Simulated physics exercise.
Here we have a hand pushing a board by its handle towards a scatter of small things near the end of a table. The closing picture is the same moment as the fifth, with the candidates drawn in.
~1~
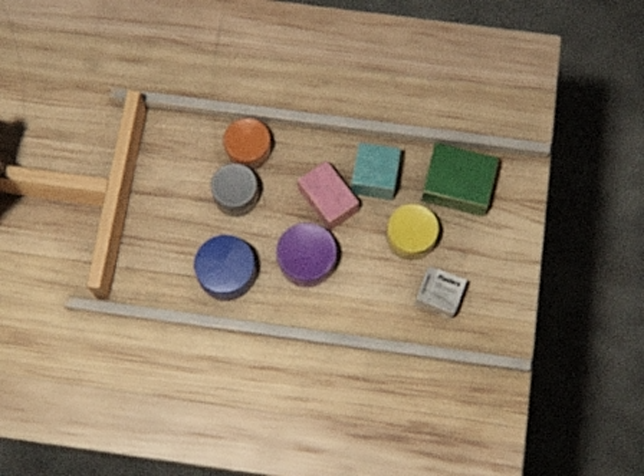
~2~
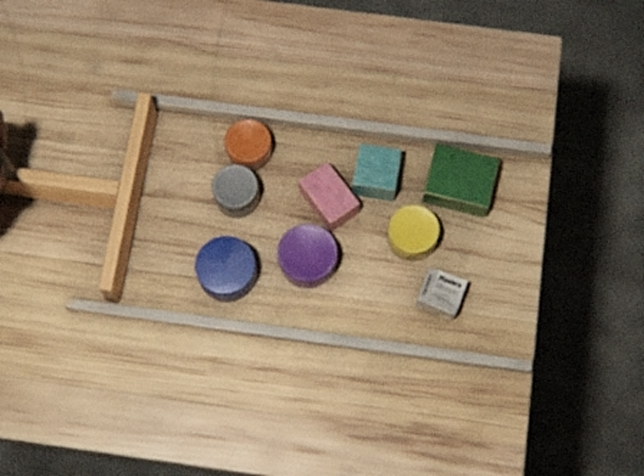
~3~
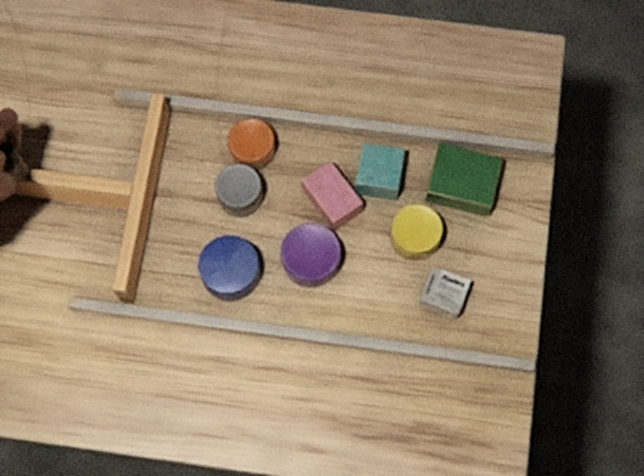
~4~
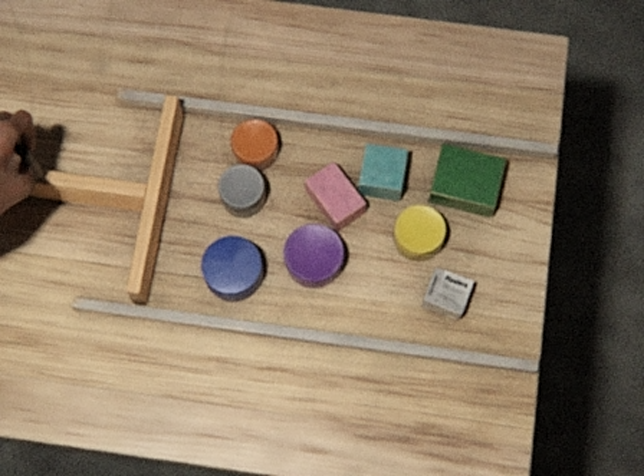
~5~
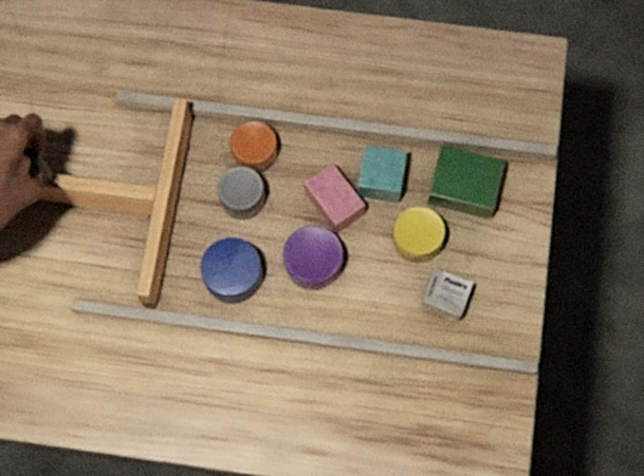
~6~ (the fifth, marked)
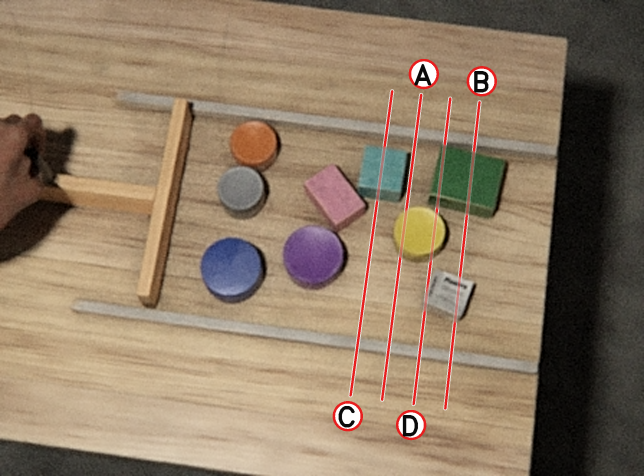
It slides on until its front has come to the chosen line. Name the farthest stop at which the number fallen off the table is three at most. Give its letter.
Up to line B.
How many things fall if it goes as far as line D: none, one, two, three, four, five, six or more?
One.
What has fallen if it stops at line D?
The green block.
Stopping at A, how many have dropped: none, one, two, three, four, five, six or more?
The count is none.
On the copy, A at (402, 241); B at (463, 249); C at (372, 237); D at (433, 245).
On B. First, board (270, 208); orange tub (312, 154); blue tin (297, 287).
Then, board (378, 223); green block (517, 185); yellow jar (491, 245).
Finally, board (461, 234); yellow jar over the edge; green block over the edge; two fallen.
By contrast, A is within the limit but short; C is within the limit but short; D is within the limit but short.
